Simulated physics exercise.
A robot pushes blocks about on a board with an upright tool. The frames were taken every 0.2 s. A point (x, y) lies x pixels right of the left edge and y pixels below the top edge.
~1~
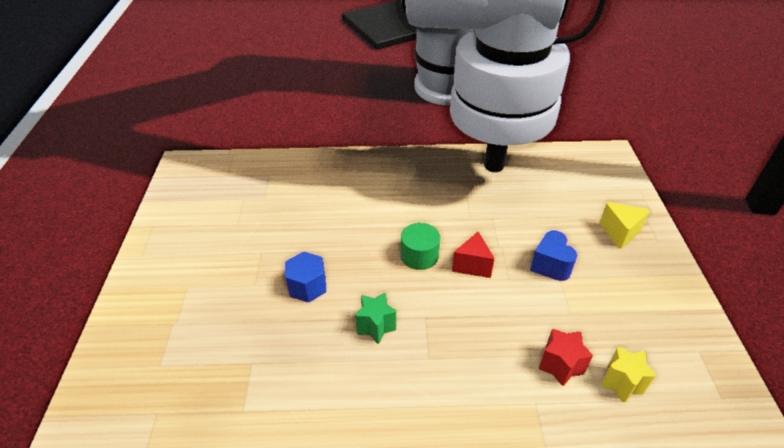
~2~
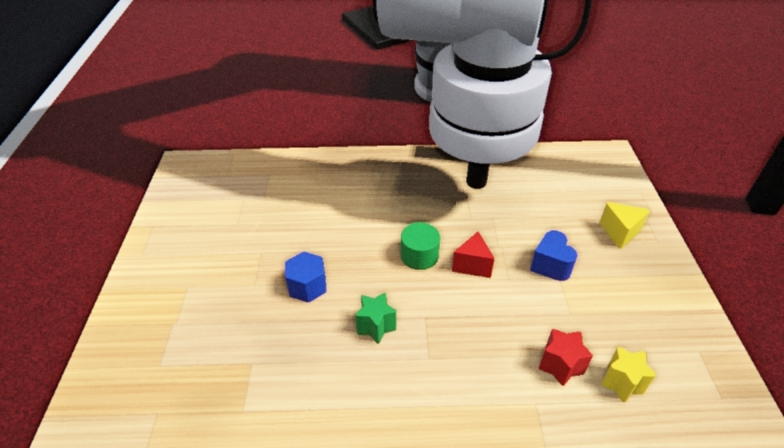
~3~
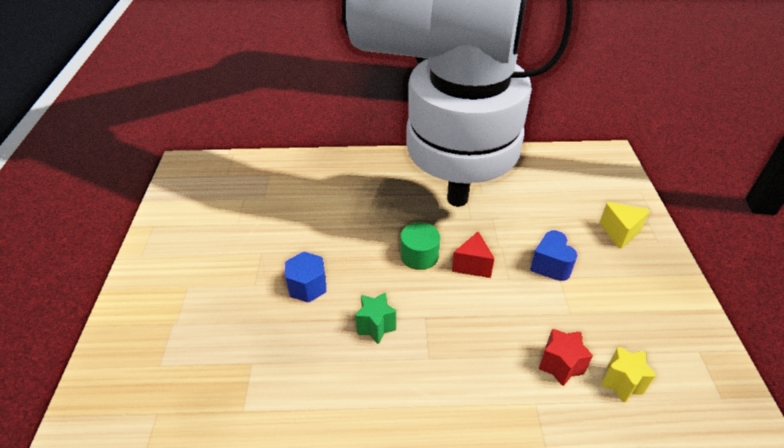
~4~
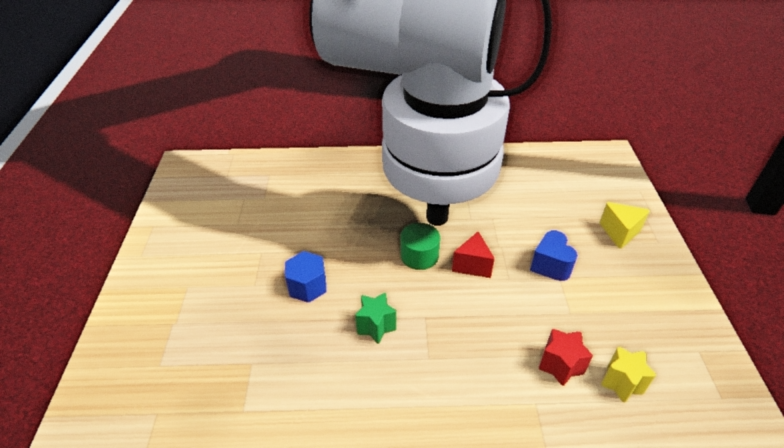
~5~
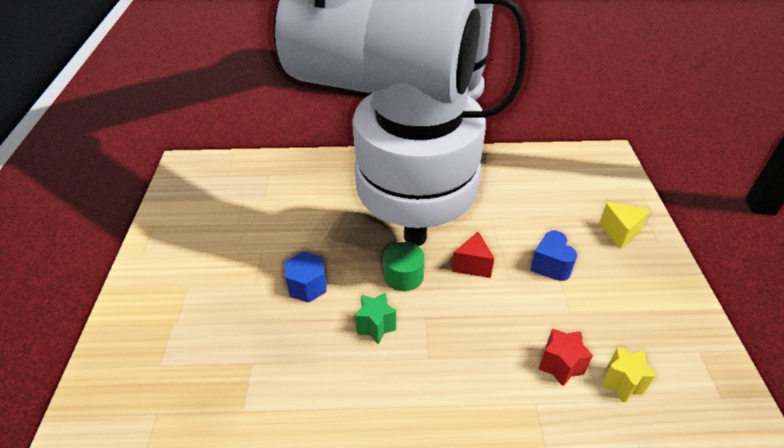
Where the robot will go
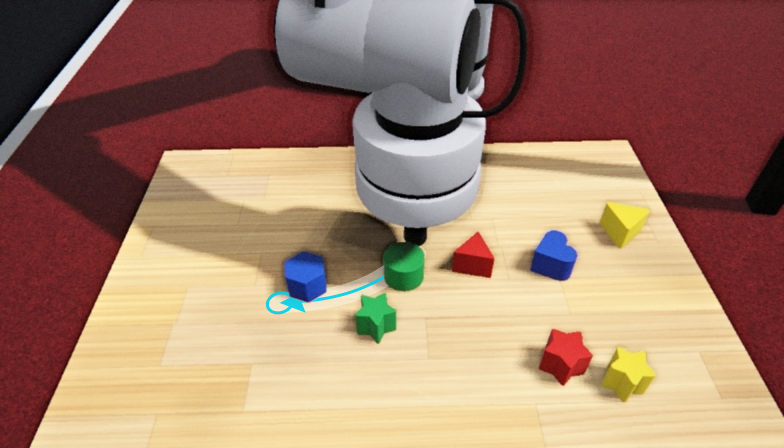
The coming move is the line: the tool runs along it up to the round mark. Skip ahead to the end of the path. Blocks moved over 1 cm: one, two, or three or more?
The count will be 3 or more.
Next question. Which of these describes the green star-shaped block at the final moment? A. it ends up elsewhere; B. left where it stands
Answer: A.
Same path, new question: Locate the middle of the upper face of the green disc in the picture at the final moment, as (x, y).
Around (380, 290).
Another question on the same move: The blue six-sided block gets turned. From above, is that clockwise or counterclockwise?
Top view: Clockwise.
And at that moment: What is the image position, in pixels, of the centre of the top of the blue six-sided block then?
In the picture, it is at (269, 260).
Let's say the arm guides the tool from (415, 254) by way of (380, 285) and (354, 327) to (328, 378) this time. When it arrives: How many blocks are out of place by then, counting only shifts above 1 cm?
The push moves two blocks more than 1 cm.
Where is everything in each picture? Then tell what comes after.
Tool tip at (494, 168); block tops, blue six-sided block at (304, 267); green star-shaped block at (375, 307); green disc at (421, 236); red triangular piece at (476, 247), in the first frame.
Tool at (476, 184); blocks unchanged, in the second frame.
Tool at (457, 201); blocks unchanged, in the third frame.
Tool at (437, 220); blocks unchanged, in the fourth frame.
Tool at (415, 240); blue six-sided block at (304, 267); green star-shaped block at (375, 307); green disc at (404, 256); red triangular piece at (476, 247), in the fifth frame.
Path on the board, from (415, 254) over (379, 280) and (332, 297) to (280, 303).
What follows on the original path. One third of the way, tool at (378, 266); green star-shaped block at (375, 315), turned 25° clockwise; green disc at (385, 286).
Two thirds of the way, tool at (329, 284); blue six-sided block at (299, 266); green star-shaped block at (374, 320), turned 15° clockwise; green disc at (380, 290).
At the end, tool at (276, 289); blue six-sided block at (269, 260), turned 80° clockwise; green star-shaped block at (374, 320), turned 15° clockwise; green disc at (380, 290); red triangular piece in place.
